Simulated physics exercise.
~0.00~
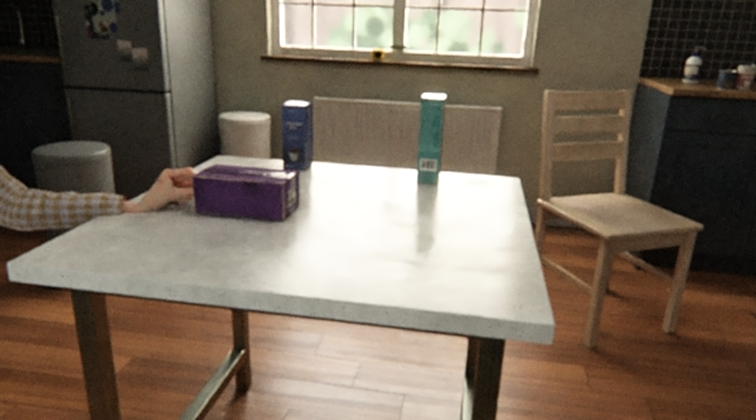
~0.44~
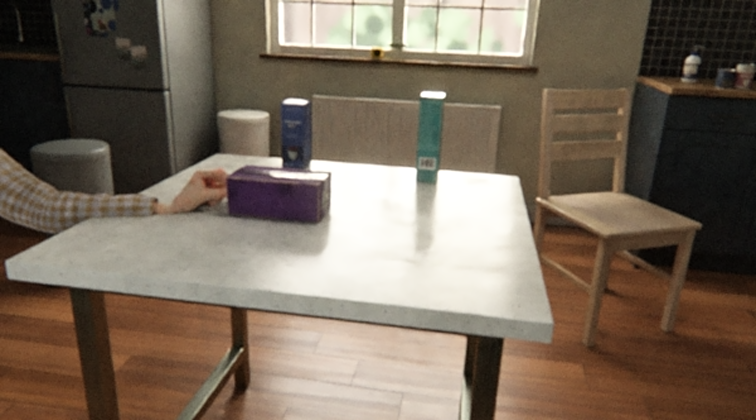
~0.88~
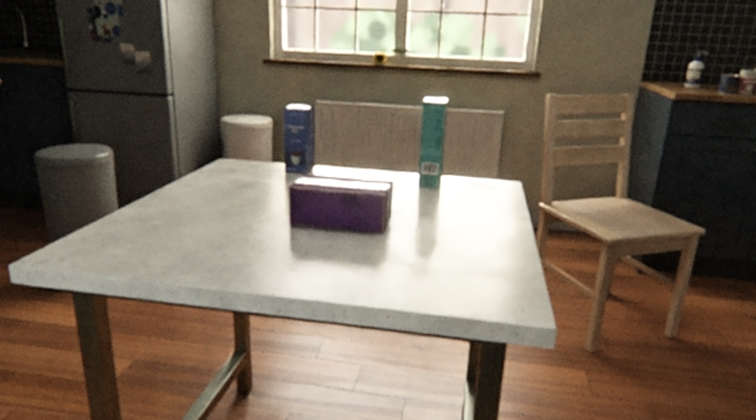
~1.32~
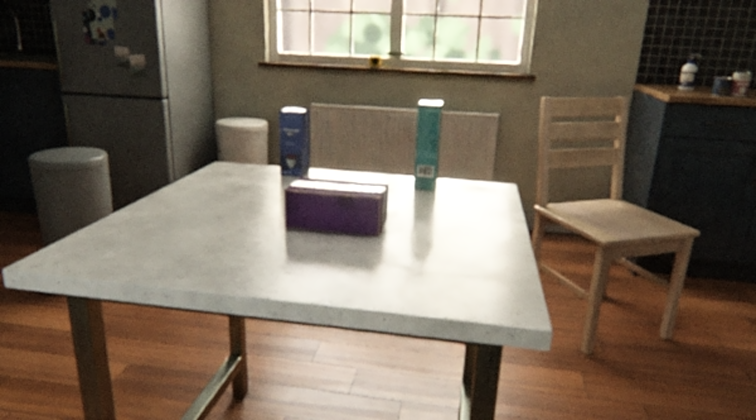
At the start, a hand reaching in from the left rests against a purple box on a pale table in a kitchen, with a blue carton and a turquoise carton standing near the back edge. The hand moves the box to the right across the tabletop. The box travels farther right, toward the middle of the table, and the hand lets go and withdraws out of view. After that, the purple box stays where it is. At the end, it sits on the table in front of the two upright cartons, which have kept their places throughout.
